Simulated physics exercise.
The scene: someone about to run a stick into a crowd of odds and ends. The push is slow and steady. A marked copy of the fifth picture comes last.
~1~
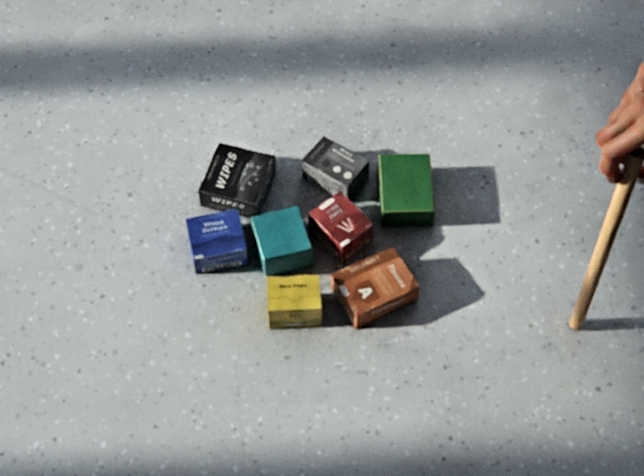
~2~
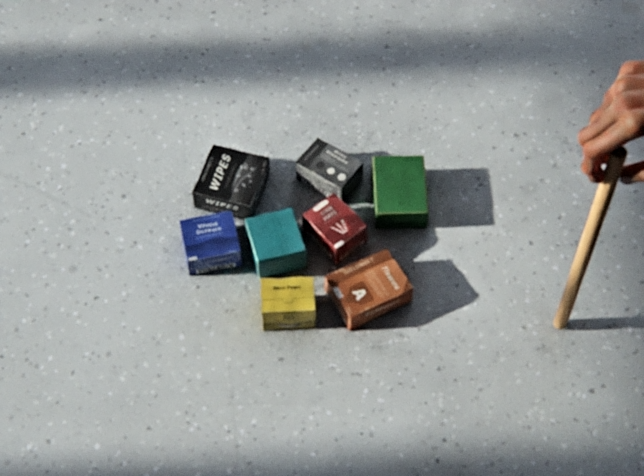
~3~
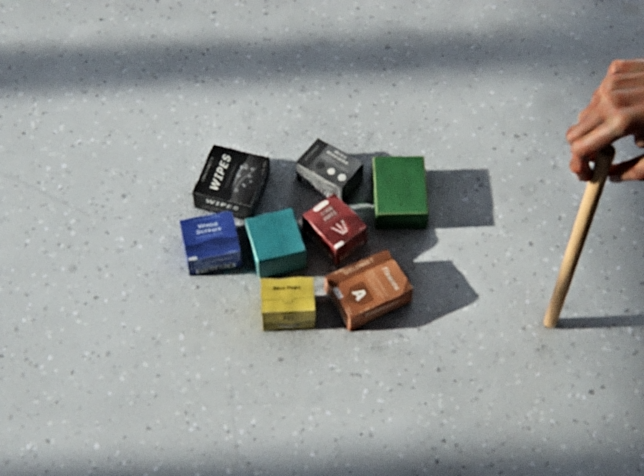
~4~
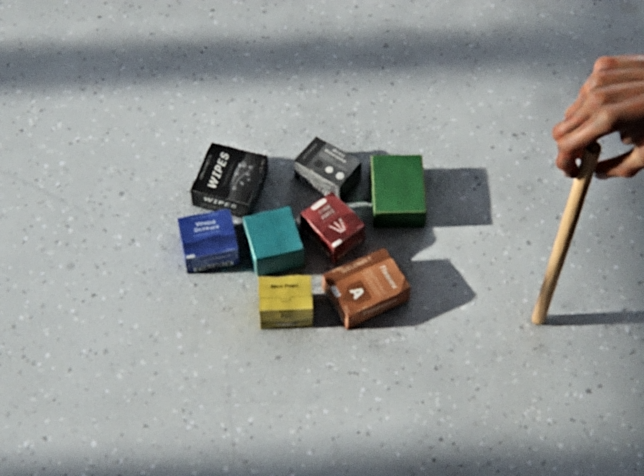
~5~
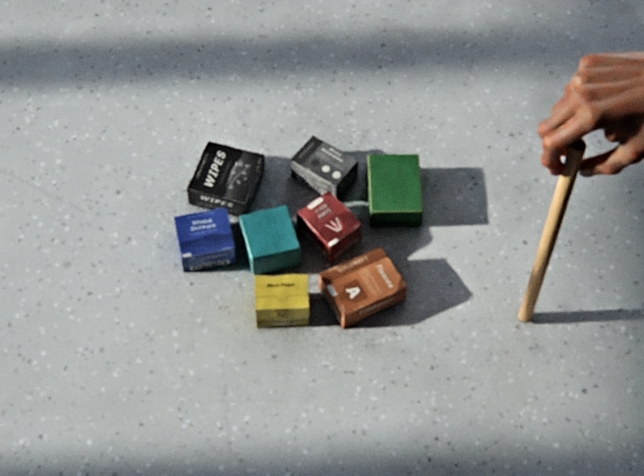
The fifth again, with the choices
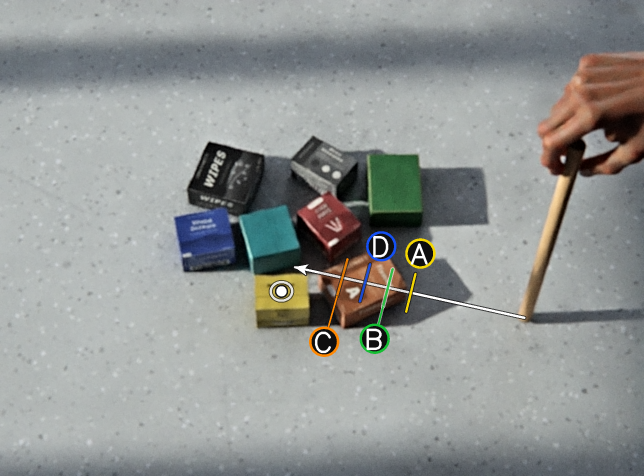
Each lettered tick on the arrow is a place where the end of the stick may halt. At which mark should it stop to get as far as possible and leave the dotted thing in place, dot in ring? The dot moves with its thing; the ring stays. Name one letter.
All is well up to B.
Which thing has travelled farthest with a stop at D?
The orange box has gone farthest.
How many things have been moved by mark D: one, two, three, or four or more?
In all, two.
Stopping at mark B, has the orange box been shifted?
Yes.
On the copy, A at (411, 293); B at (388, 288); C at (342, 278); D at (365, 282); the arrow from (525, 318) to (295, 267); the white dot at (282, 291).
On B. First, foot of the stick (474, 307).
Then, foot of the stick (423, 297).
Finally, foot of the stick (388, 289); orange box (344, 287); the dot is still in its ring.
By contrast, A keeps the dot in but is short; C shifts the dotted thing to (245, 310); D shifts the dotted thing to (263, 304).
